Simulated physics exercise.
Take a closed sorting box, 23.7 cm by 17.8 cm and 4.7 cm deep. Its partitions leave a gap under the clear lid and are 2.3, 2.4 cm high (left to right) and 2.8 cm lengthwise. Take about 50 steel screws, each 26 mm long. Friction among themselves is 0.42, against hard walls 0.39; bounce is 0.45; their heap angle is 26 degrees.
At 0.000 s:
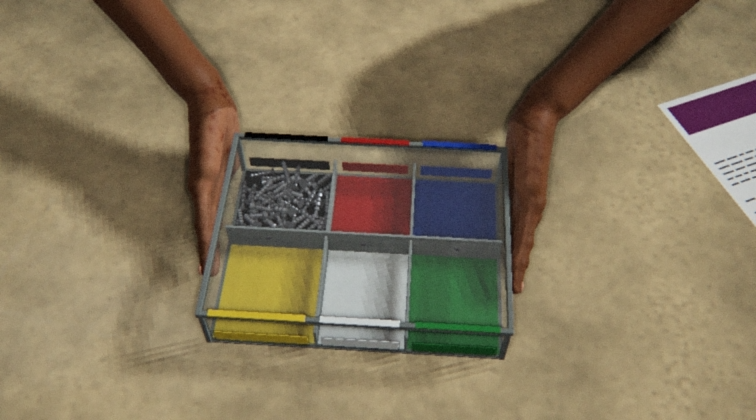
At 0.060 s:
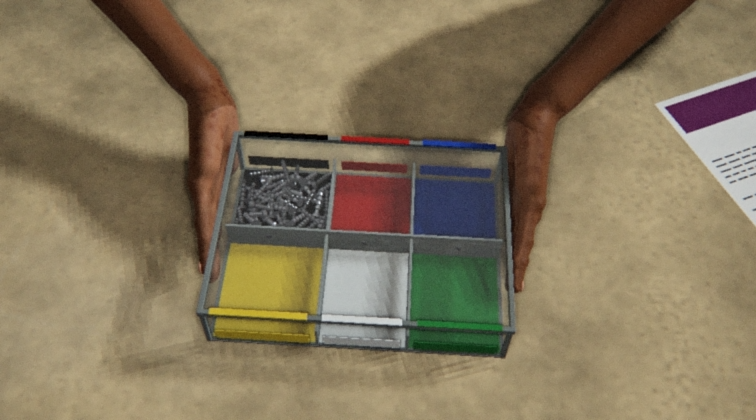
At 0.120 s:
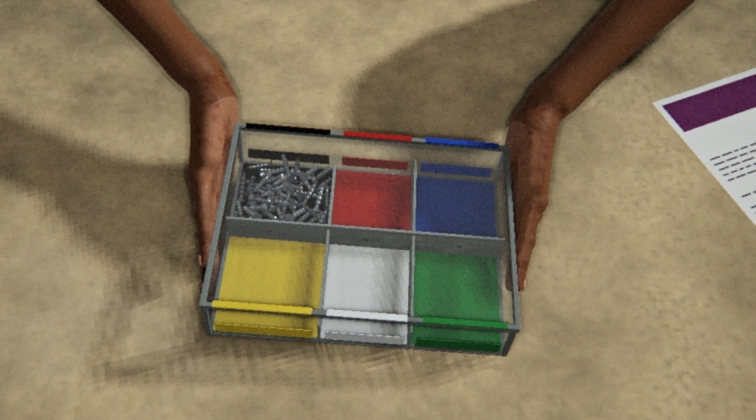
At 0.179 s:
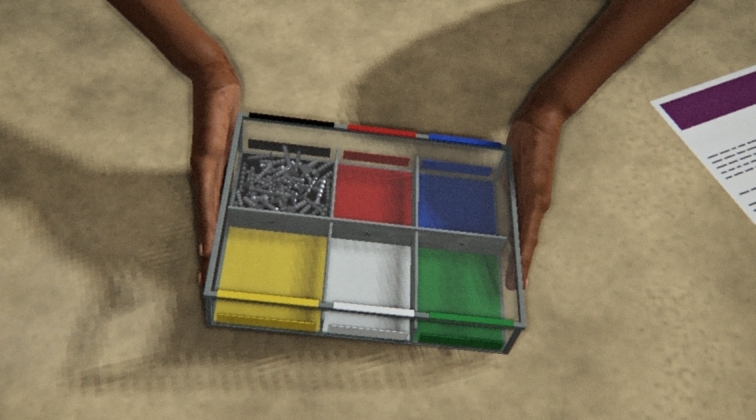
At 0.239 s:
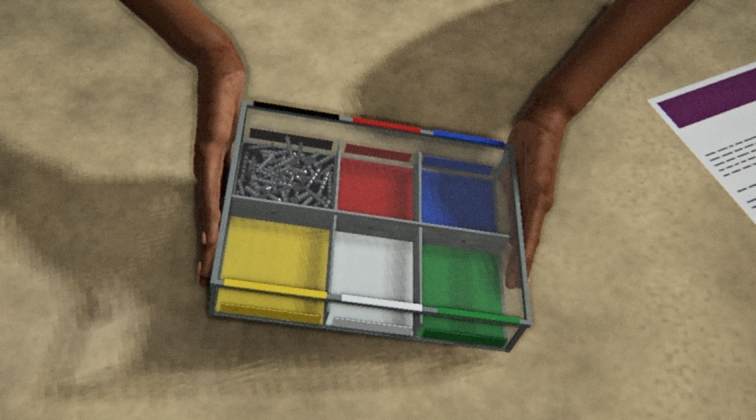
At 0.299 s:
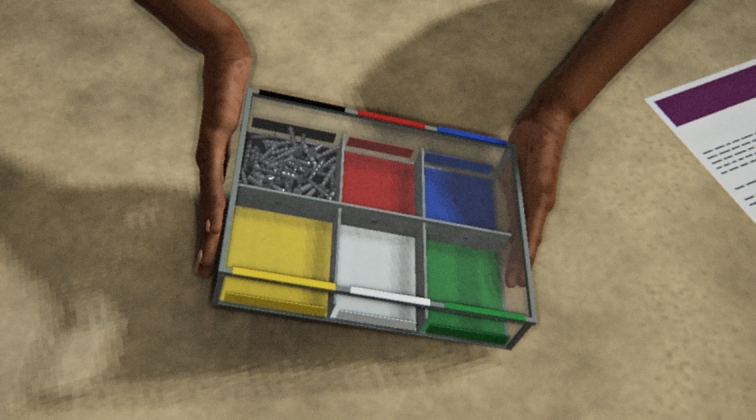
A clear-lidded sorting box sits between two hands on a mottled tan surface, seen from above and slightly in front. Grey screws crowd the black compartment at back left, beside empty red and blue ones, with yellow, white and green along the front and a purple-banded paper at right. The hands slowly tilt the box, its left side rising, while the screws stay heaped in their compartment and the camera remains still.
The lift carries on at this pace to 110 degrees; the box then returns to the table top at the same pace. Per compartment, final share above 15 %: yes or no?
Red no; blue yes; green no; yellow no; white no; black no.
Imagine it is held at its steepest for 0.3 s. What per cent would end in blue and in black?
In that case blue keeps 95% and black keeps 0%.
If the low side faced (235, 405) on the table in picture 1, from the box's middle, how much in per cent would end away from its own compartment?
60 %.
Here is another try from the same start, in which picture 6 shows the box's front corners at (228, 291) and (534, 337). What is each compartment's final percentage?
By the end red holds 0%, blue holds 0%, green holds 100%, yellow holds 0%, white holds 0% and black holds 0%.
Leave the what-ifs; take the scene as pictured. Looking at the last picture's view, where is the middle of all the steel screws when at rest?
Around (477, 206).
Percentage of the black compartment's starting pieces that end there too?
Share retained: Approx. 0 %.
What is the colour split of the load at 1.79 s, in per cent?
Red = 25, blue = 55, green = 0, yellow = 0, white = 0, black = 20 (per cent).
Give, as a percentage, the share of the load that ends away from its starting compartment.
That comes to close to 100 percent.
After 1.79 s, tilt 110 degrees; red 25 %, blue 55 %, black 20 %.
Then, at 2.78 s, tilt 50 degrees; blue 90 %, green 10 %.
Then, at 3.76 s, tilt 0 degrees; blue 90 %, green 10 %.
By 4.3 s all is still; red 0 %, blue 90 %, green 10 %, yellow 0 %, white 0 %, black 0 %.
